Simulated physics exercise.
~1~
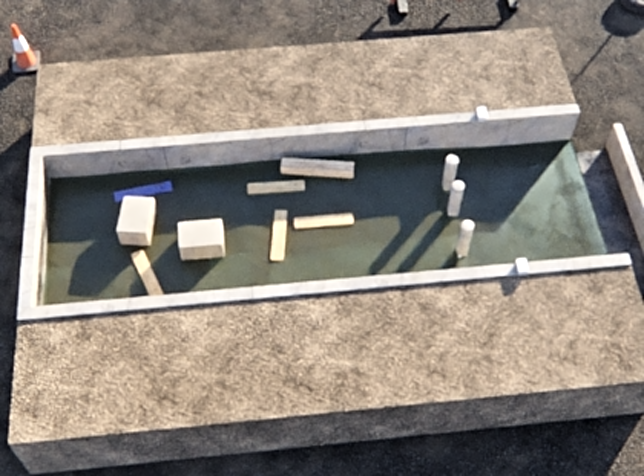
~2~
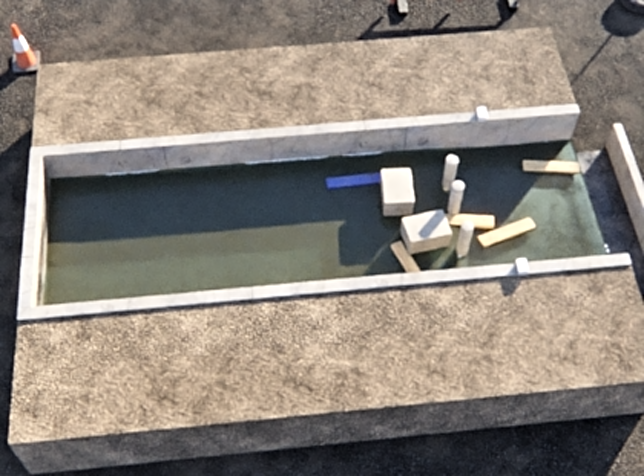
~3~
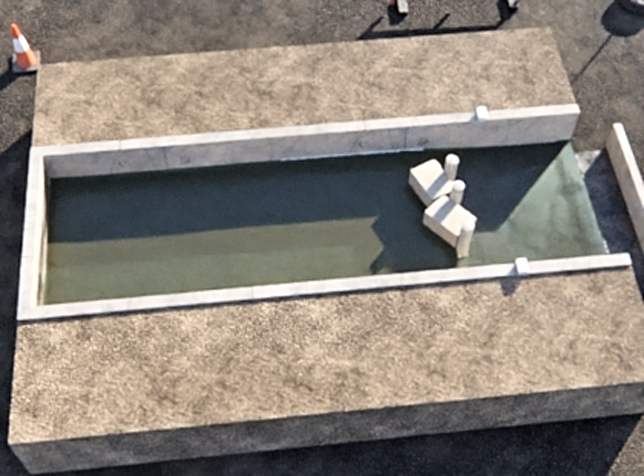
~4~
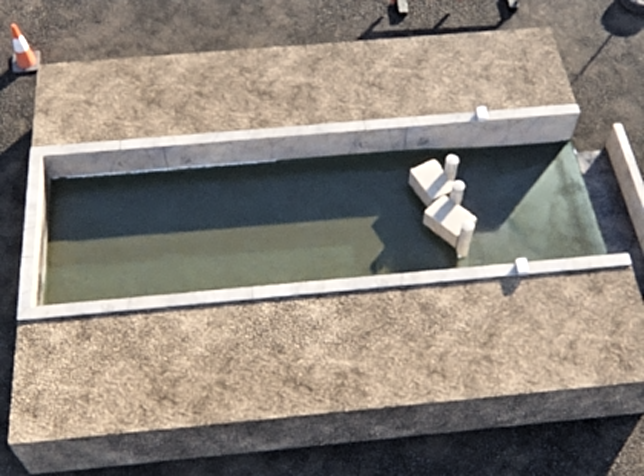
Wooden boards drift right past three posts and disappear, while two pale crates remain caught there.
